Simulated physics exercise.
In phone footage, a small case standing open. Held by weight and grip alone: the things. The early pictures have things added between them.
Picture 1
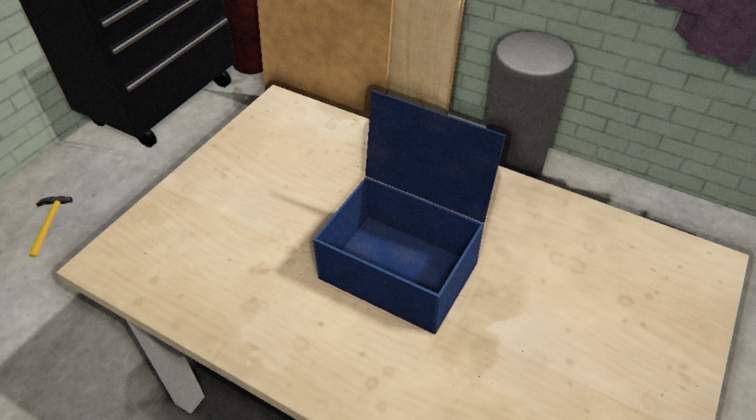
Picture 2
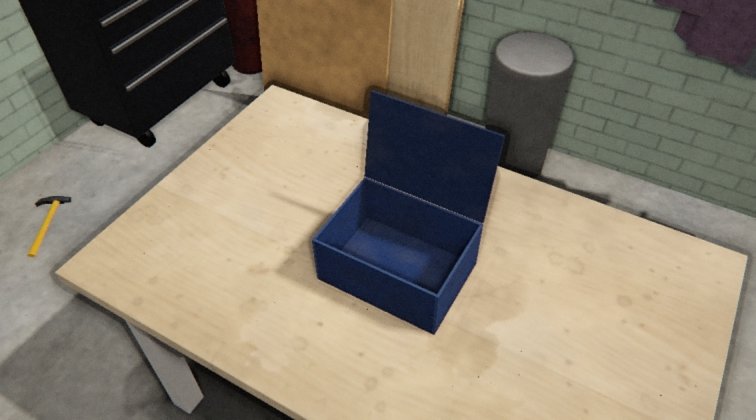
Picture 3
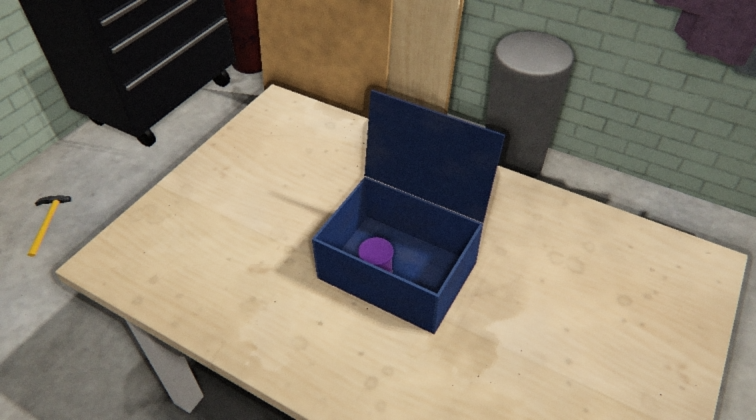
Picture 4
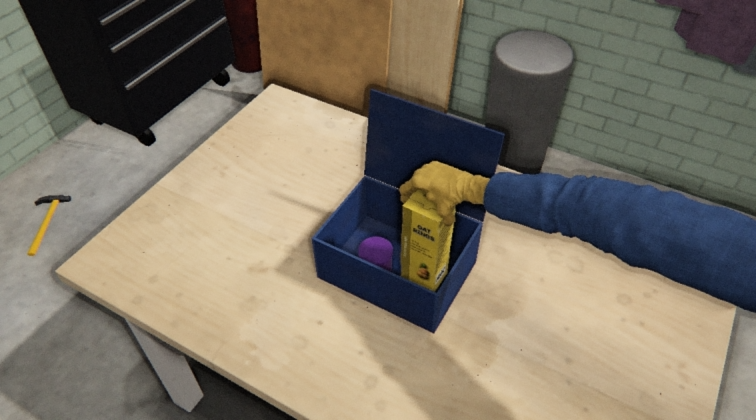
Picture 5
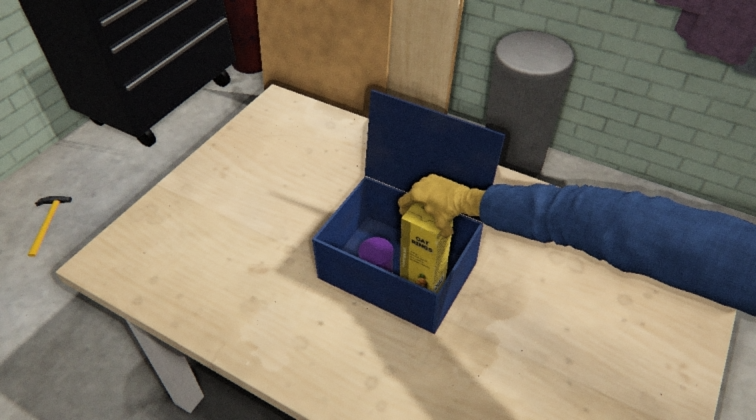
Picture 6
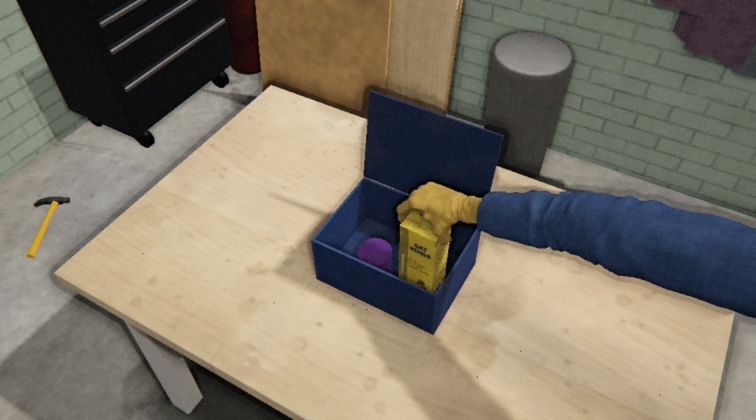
In the video, a blue case stands open and empty on a wooden table, then a purple tin appears inside it. A gloved hand in a blue sleeve lowers a yellow carton slightly inside the case, right of the tin.
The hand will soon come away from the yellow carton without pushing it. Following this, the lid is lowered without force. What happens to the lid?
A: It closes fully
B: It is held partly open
B, it is held partly open.
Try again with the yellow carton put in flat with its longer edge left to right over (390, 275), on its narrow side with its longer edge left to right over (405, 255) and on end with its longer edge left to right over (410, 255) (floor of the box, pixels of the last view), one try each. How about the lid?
Lid, in order: Fully down, fully down, held open.
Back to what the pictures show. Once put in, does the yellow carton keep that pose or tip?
Looking at the last picture, it is left as set.
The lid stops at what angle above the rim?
Lid angle from rim - close to 45°.
Then, 1.30 s later than the last frame, lid 86° above the rim.
Then, 1.60 s later than the last frame, lid 63° above the rim.
When it is over, lid 45° above the rim; both as before. End places, in pixels of the last picture, yellow carton near (423, 260).
